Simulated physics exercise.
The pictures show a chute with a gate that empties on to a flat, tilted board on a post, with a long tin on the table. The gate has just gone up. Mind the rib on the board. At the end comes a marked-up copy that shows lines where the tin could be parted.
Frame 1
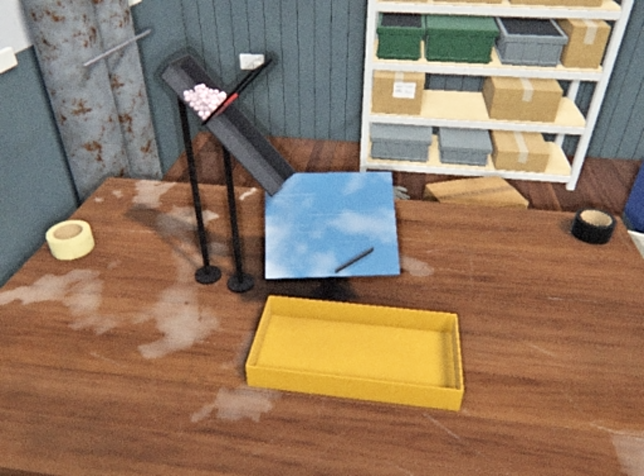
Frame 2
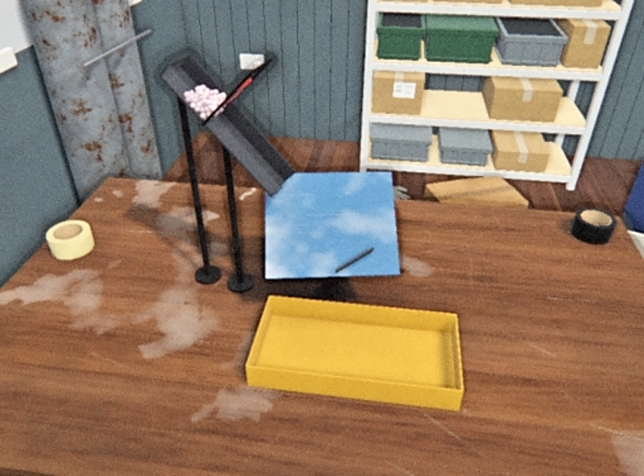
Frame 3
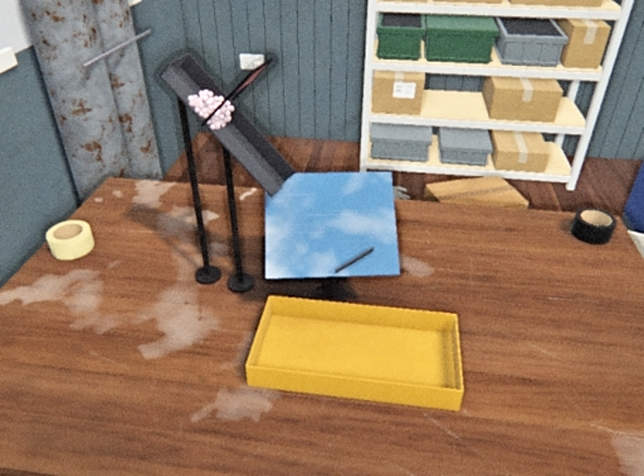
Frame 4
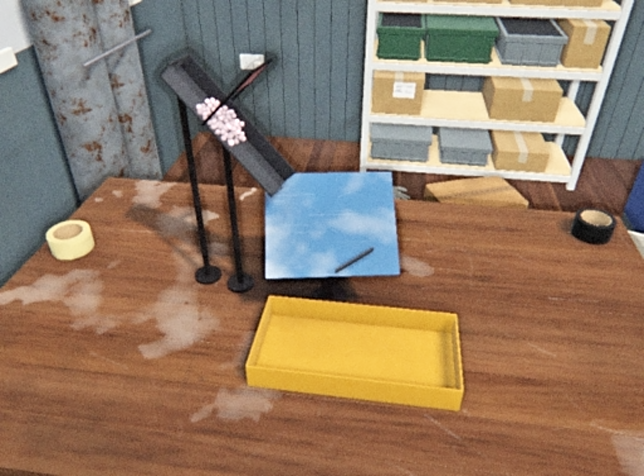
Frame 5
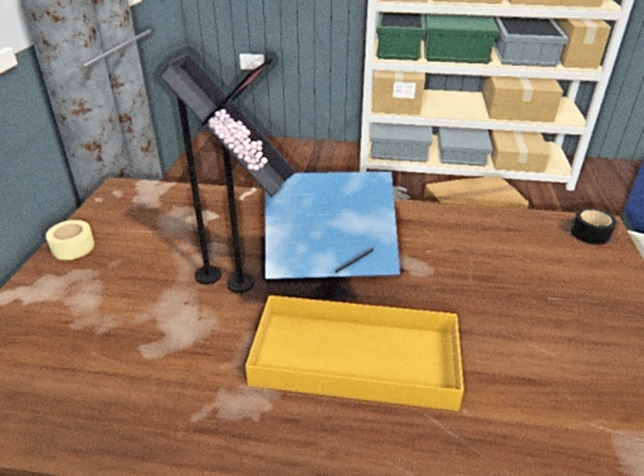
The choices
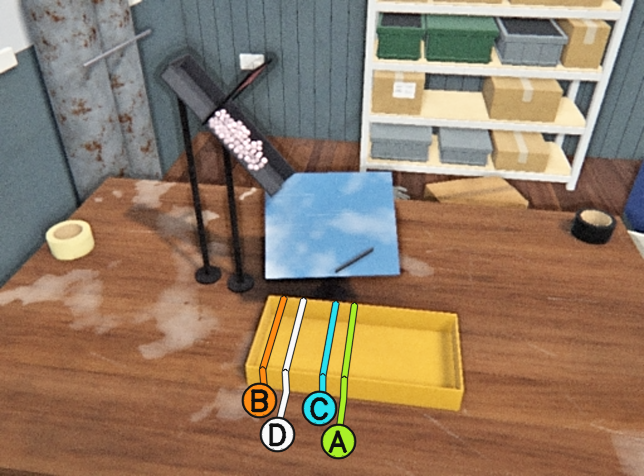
The video shows pale pink beads held behind a gate on a dark chute; the gate lifts and they slide down to the right in a lengthening cluster, above a ribbed blue board and an empty yellow tray.
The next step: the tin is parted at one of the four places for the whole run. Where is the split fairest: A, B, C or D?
Use line C.
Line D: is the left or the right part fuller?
Right.
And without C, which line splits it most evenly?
Here it is line A.
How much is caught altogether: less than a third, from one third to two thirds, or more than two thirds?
More than two thirds.
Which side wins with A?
Left.
On the marked copy, line A crosses the front rim at (344, 377); line B crosses the front rim at (262, 368); line C crosses the front rim at (322, 375); line D crosses the front rim at (285, 371).
With A, of what is caught, the larger part on the left of the divider, roughly a quarter on the right.
With B, of what is caught, not one piece on the left of the divider, every piece on the right.
With C, of what is caught, roughly half on the left of the divider, roughly half on the right.
With D, of what is caught, just a few on the left of the divider, almost all on the right.
